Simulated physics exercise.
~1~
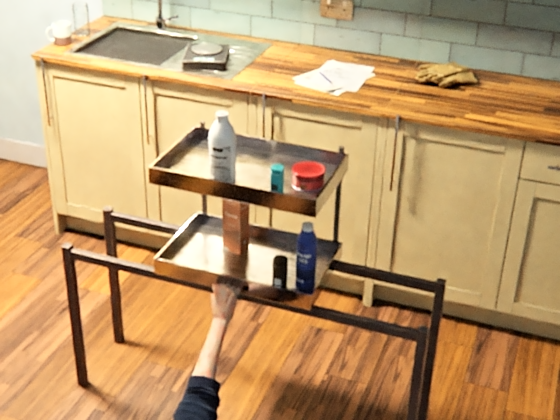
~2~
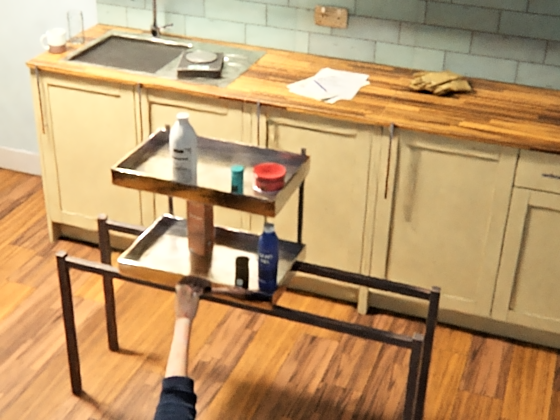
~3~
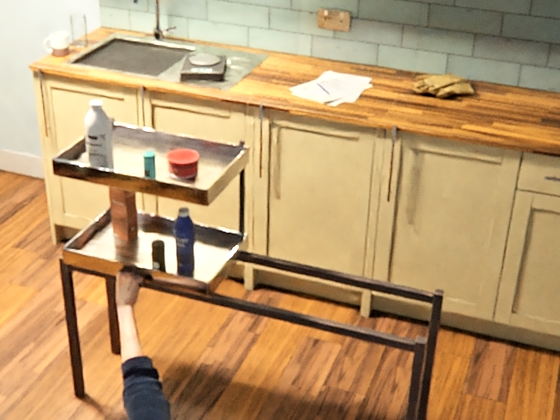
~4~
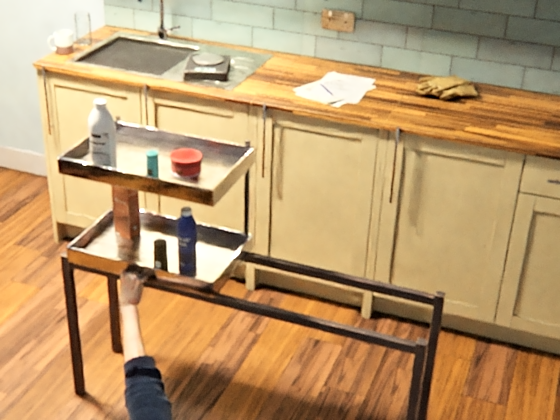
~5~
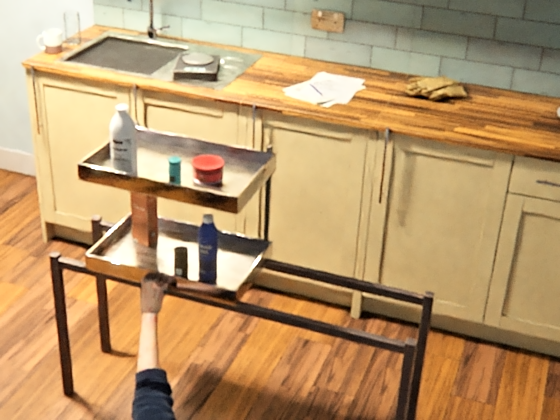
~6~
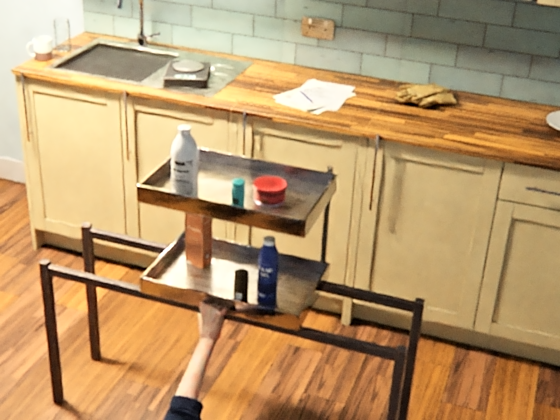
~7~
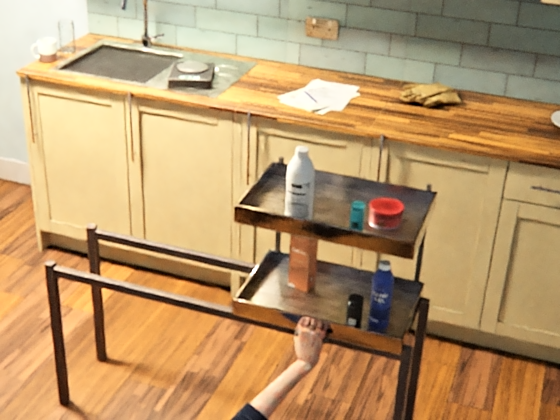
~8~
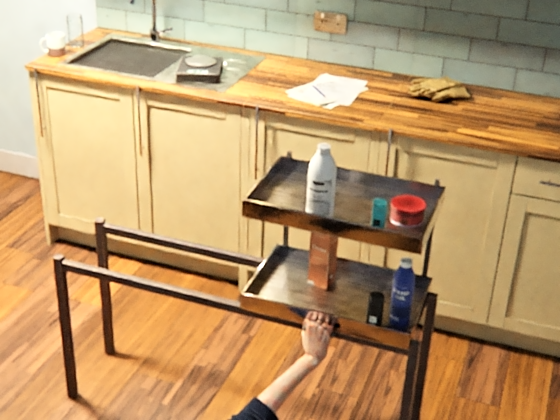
A two-level tray on a dark metal rack starts near the middle, carrying a white bottle, a red tub, an orange carton, a blue bottle and two small shakers, one turquoise and one black. A hand gripping its lower front edge moves it left until it reaches the left end, beside the kitchen cupboards, where it pauses briefly. The hand then takes it back to the right, past its starting place and on to the right end. There the tray comes to rest with the hand still on it, the bottles and shakers upright and everything still in place.
